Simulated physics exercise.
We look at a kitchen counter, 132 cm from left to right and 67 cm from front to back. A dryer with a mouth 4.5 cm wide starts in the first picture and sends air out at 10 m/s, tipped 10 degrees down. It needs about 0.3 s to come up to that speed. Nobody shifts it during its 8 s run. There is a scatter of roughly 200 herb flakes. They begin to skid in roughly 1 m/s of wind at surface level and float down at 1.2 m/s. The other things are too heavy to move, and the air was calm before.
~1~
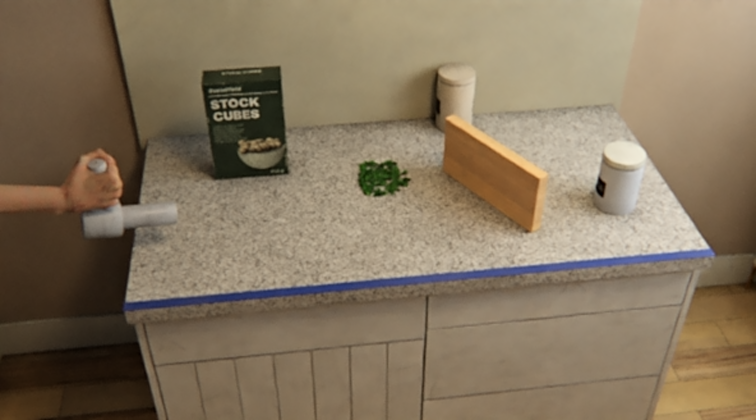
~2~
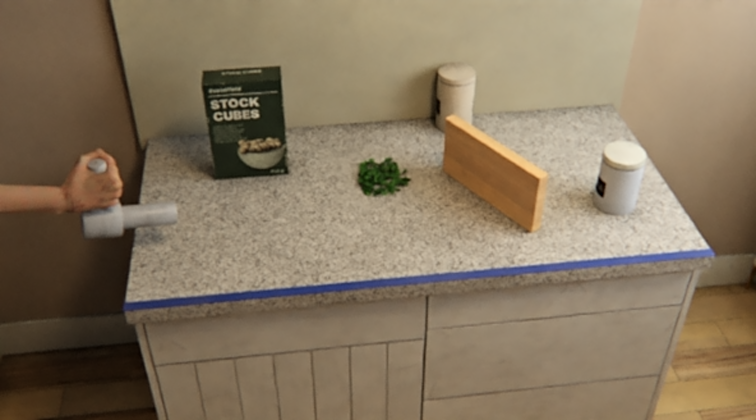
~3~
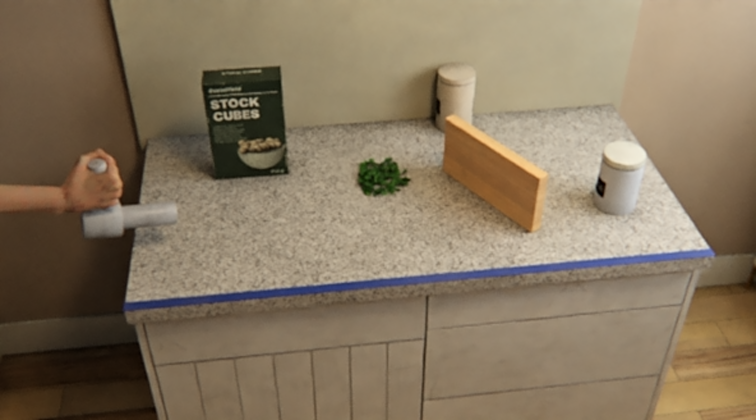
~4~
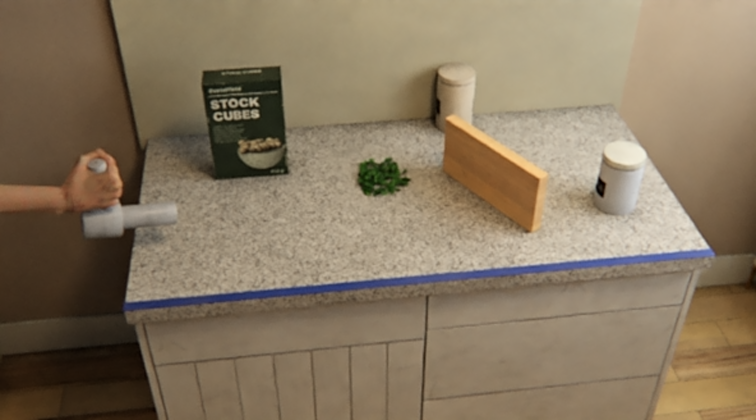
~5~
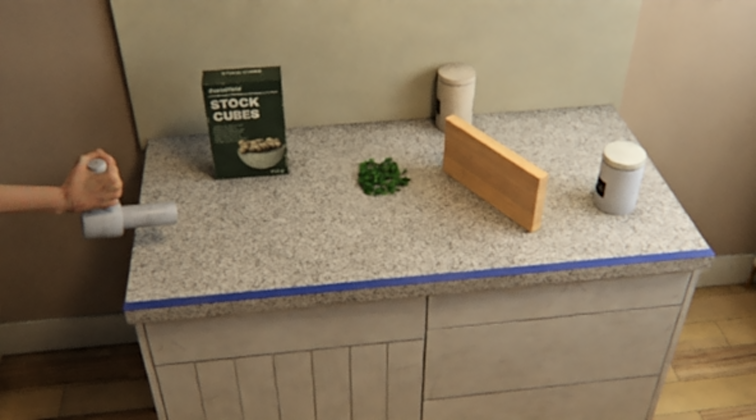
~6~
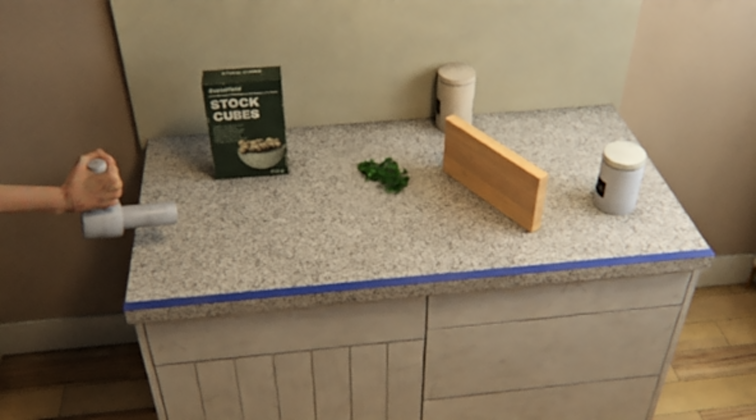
Green herb flakes lying still on a speckled counter, then some shifting slightly right as a hand holds a grey dryer at left.
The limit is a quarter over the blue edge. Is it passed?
As for a quarter going over the blue edge: No.
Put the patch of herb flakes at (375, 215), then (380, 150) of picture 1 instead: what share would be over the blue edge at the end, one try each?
In turn about 80 %, 0 %.
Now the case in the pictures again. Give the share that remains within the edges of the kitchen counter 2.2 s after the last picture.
Near 30 %.
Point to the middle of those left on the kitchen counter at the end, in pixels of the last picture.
Around (443, 123).
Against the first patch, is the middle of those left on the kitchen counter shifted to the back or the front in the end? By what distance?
To the back, by about 20 cm.
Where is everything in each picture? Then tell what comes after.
In the first picture, the middle of the herb flakes is near (379, 177), none has stirred yet and the mouth of the dryer is at (175, 213).
In the second picture, the middle of the herb flakes is near (379, 176), none has stirred yet and the blue edge is centred on (430, 283).
In the third picture, the middle of the herb flakes is near (379, 176), none has stirred yet, the top of a board is at (495, 145) and the top of a jar is at (457, 71).
In the fourth picture, the middle of the herb flakes is near (379, 176) and none has stirred yet.
In the fifth picture, the middle of the herb flakes is near (379, 176) and none has stirred yet.
In the sixth picture, the middle of the herb flakes is near (386, 174), the farthest in sight from the dryer is at (406, 172) and about 30 % have left their places.
Then, 1.2 s after the last picture, 27 % are on the move or not yet settled, 2 % are over the blue edge; the middle of those still in play is near (442, 127).
Then, 2.2 s after the last picture, 12 % are on the move or not yet settled, 3 % are over the blue edge; the middle of those still in play is near (443, 126).
Then, 4.1 s after the last picture, 11 % are on the move or not yet settled, 3 % are over the blue edge; the middle of those still in play is near (443, 123).
Then, 7.7 s after the last picture, at the end, 3 % are over the blue edge; the middle of those still in play is near (443, 123).
